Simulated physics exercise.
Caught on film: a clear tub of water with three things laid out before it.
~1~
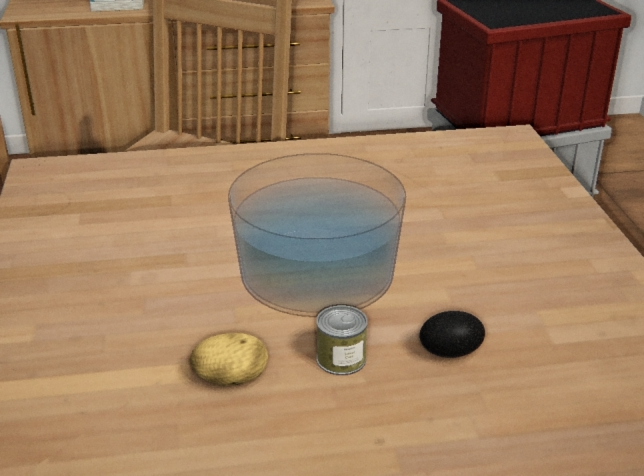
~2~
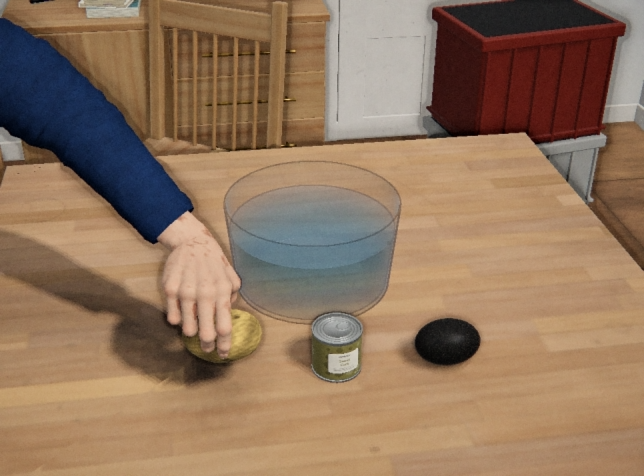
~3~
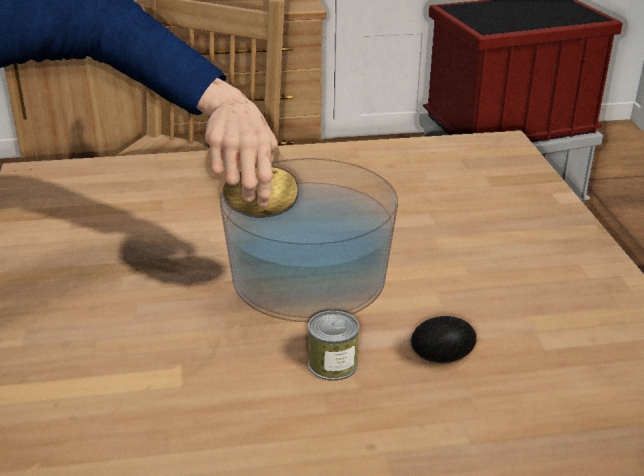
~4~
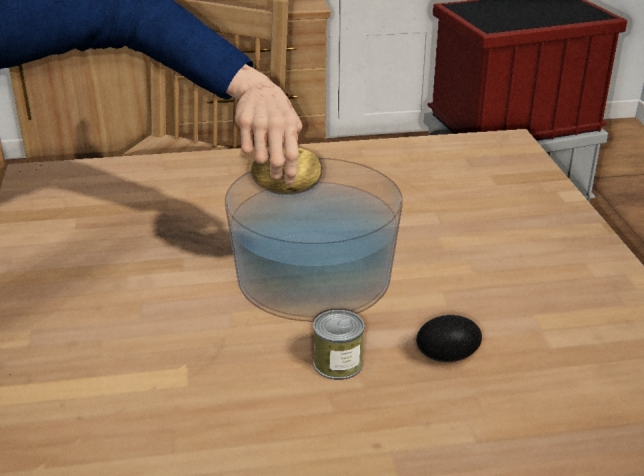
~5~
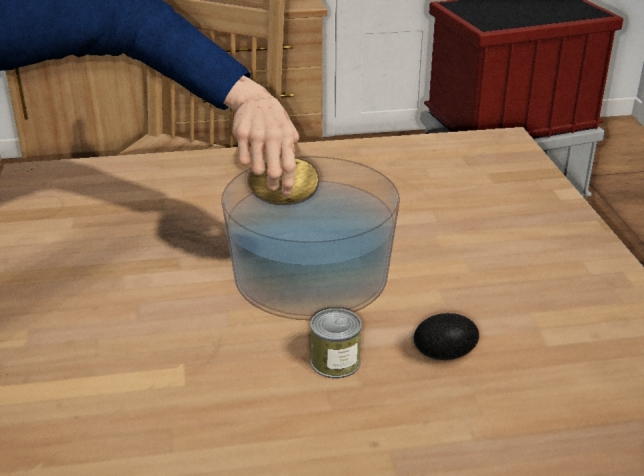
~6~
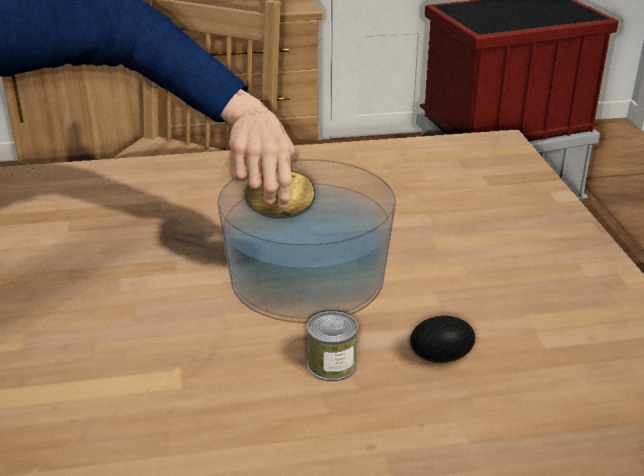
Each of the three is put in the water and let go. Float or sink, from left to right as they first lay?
Left goes to the bottom; middle goes to the bottom; right goes to the bottom.
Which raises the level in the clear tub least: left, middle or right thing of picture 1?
I say the right thing.
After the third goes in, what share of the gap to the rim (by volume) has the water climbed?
Close to 32 %.
Soon after, the potato goes to the bottom.
Later, the tin of food goes to the bottom.
In the end, the stone goes to the bottom; afloat, none of them.
